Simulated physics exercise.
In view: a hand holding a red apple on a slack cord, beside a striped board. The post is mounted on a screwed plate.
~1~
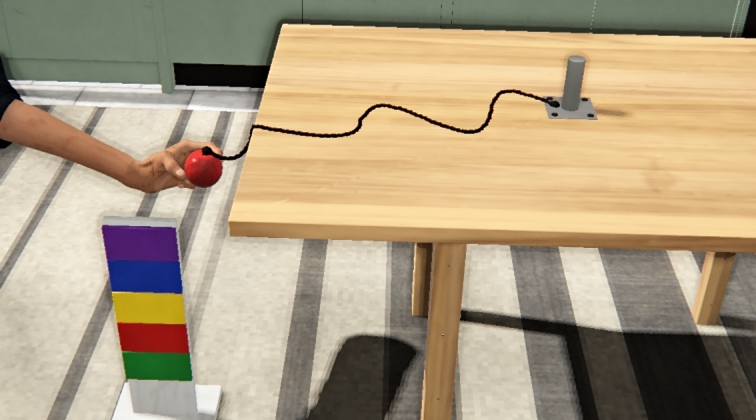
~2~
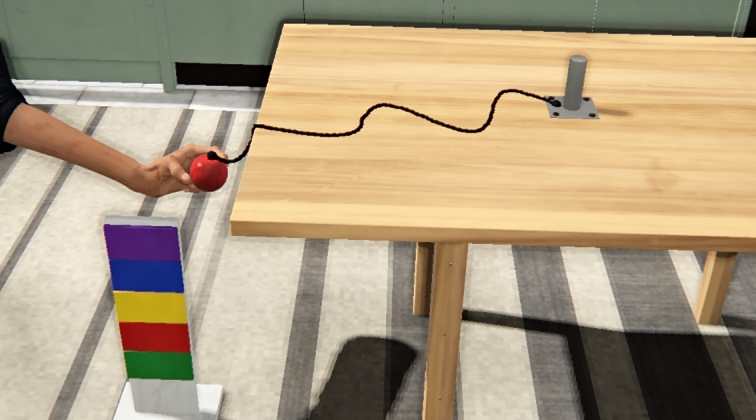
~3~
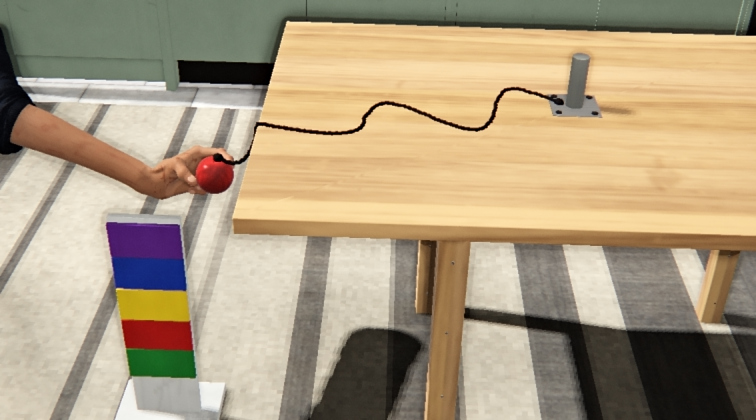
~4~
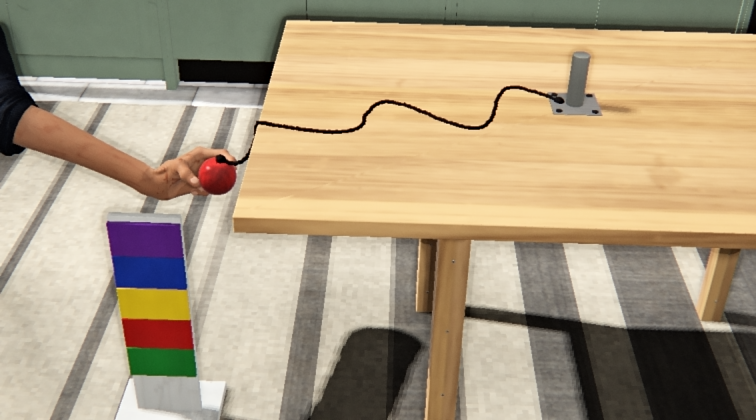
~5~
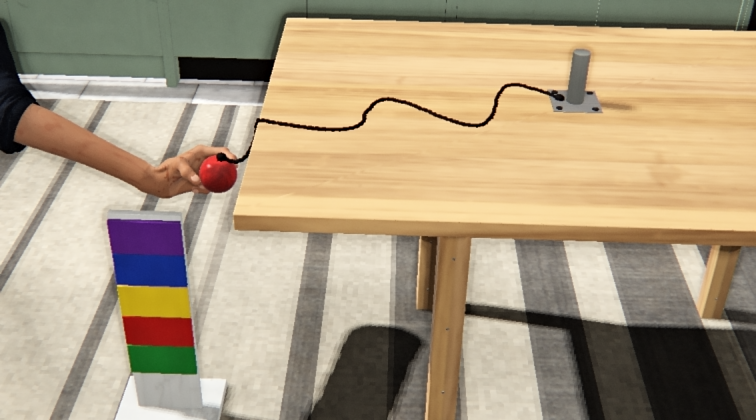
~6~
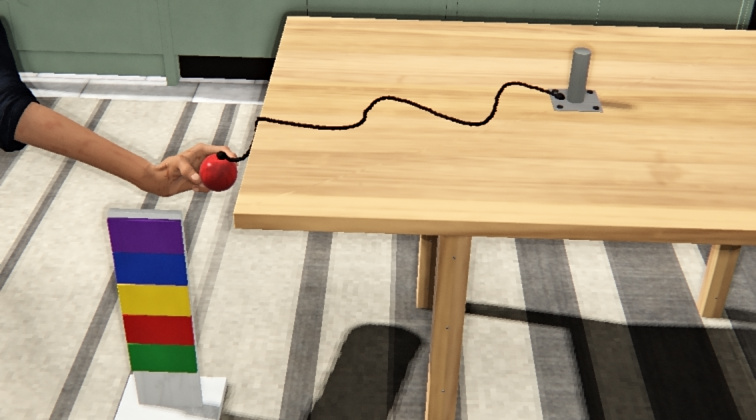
The clip shows a hand holding a red ball-like object on a slack black cord tied to a metal post on a wooden table, beside a striped colour board; the hand shifts very slightly right, then stays nearly still.
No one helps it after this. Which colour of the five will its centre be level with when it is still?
Its centre will be level with yellow.
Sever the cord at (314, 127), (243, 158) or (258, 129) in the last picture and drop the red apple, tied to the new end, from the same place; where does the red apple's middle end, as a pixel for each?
(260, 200), (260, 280), (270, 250).
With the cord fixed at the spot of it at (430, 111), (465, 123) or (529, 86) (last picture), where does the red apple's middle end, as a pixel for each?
Going through the three tries, you get (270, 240), (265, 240) and (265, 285).
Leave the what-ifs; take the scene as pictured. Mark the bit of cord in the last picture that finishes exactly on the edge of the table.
It sits at about (367, 110).
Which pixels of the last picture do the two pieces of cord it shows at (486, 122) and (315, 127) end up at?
They end up around (412, 107) and around (261, 184).
Soon after, apple near (288, 298); level with yellow.
Then, apple near (253, 298); level with yellow.
At rest, apple near (267, 300); level with yellow. Its middle rests at the yellow band.
